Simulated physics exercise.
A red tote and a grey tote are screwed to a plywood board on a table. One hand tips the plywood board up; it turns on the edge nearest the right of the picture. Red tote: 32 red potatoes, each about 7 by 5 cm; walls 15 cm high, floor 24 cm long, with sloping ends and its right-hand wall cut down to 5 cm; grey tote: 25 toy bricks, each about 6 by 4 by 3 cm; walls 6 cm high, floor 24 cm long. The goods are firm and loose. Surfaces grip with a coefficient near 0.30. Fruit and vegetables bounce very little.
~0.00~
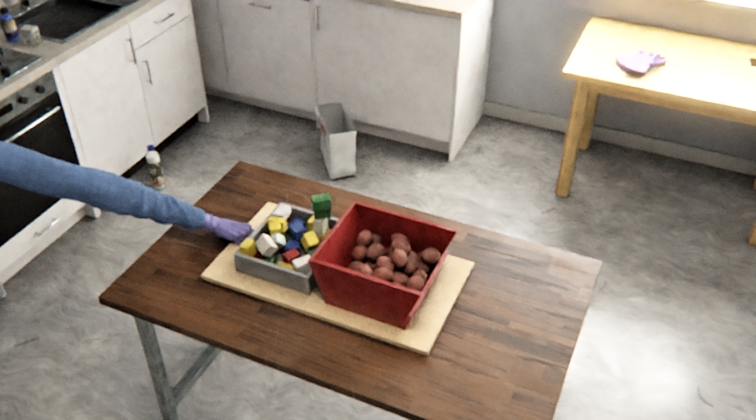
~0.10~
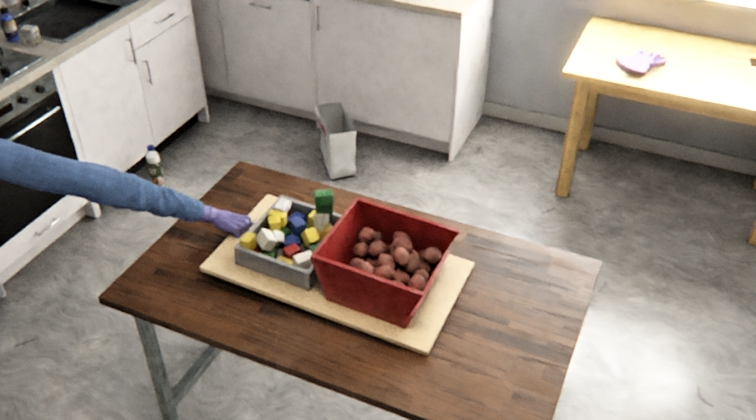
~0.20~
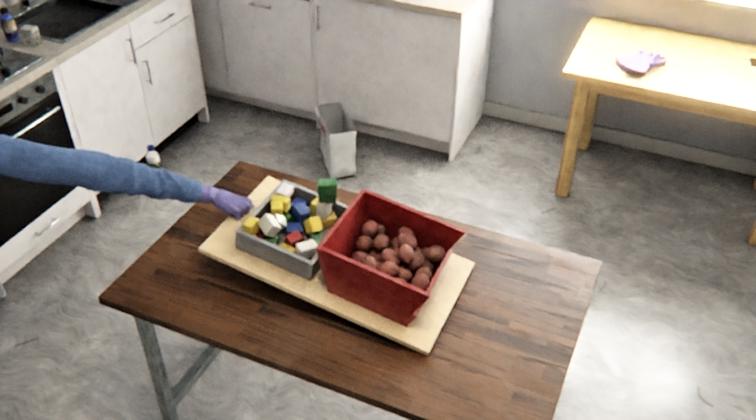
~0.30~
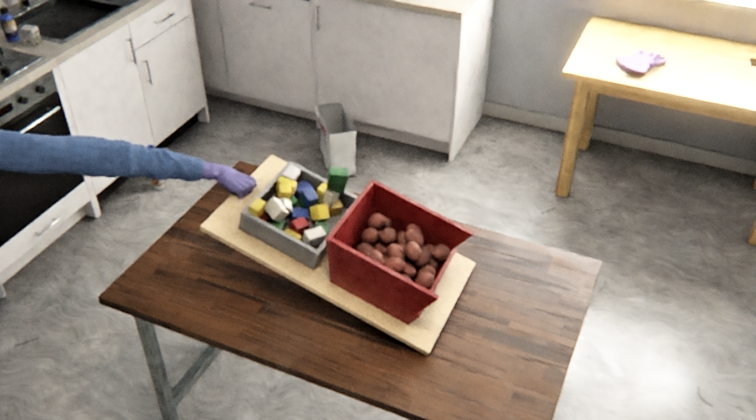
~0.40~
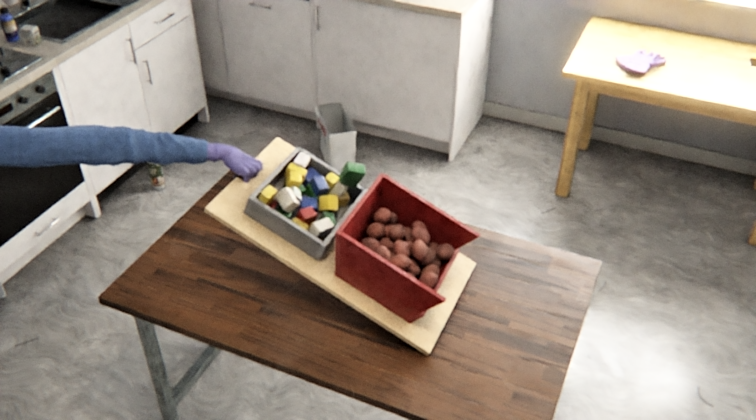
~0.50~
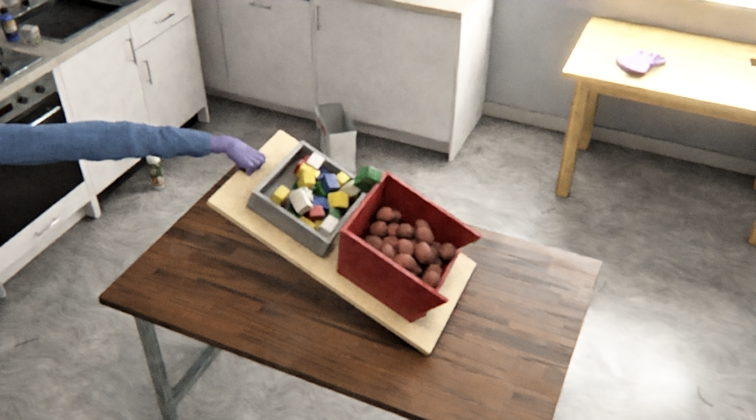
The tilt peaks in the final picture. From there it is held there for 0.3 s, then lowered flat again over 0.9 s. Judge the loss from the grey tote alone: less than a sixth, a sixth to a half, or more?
Out of the grey tote go fewer than one in six of the toy bricks.
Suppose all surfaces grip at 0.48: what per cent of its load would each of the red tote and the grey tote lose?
Then red tote 0, grey tote 0 per cent.
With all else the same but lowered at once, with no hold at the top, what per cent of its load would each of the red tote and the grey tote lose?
In that case red tote 0, grey tote 0 per cent.
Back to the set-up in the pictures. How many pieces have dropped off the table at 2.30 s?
About 0.
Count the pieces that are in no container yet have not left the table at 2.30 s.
Some 1 pieces.
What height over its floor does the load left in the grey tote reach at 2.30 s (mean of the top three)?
About 9 cm.
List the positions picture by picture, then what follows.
In the first picture (we follow the rim corner now nearest the camera), grey tote at (305, 276); red tote at (421, 294); tilt 0°; nothing out yet.
Grey tote at (306, 272); red tote at (424, 294); tilt 3°, in the second picture.
Grey tote at (310, 262); red tote at (431, 295); tilt 9°, in the third picture.
Grey tote at (316, 251); red tote at (439, 298); tilt 16°, in the fourth picture.
Grey tote at (323, 243); red tote at (446, 300); tilt 22°, in the fifth picture.
Grey tote at (326, 240); red tote at (449, 301); tilt 25°; nothing out yet, in the sixth picture.
After 0.79 s, tilt 25°; 0 of 32 out of the red tote and 1 of 25 out of the grey tote.
After 1.15 s, tilt 17°; 0 of 32 out of the red tote and 2 of 25 out of the grey tote.
After 1.65 s, tilt 0°; 0 of 32 out of the red tote and 2 of 25 out of the grey tote.
When it is over (at 2.30 s), 0 of 32 out of the red tote and 2 of 25 out of the grey tote. Asked share, 2 of 25, 8 per cent.
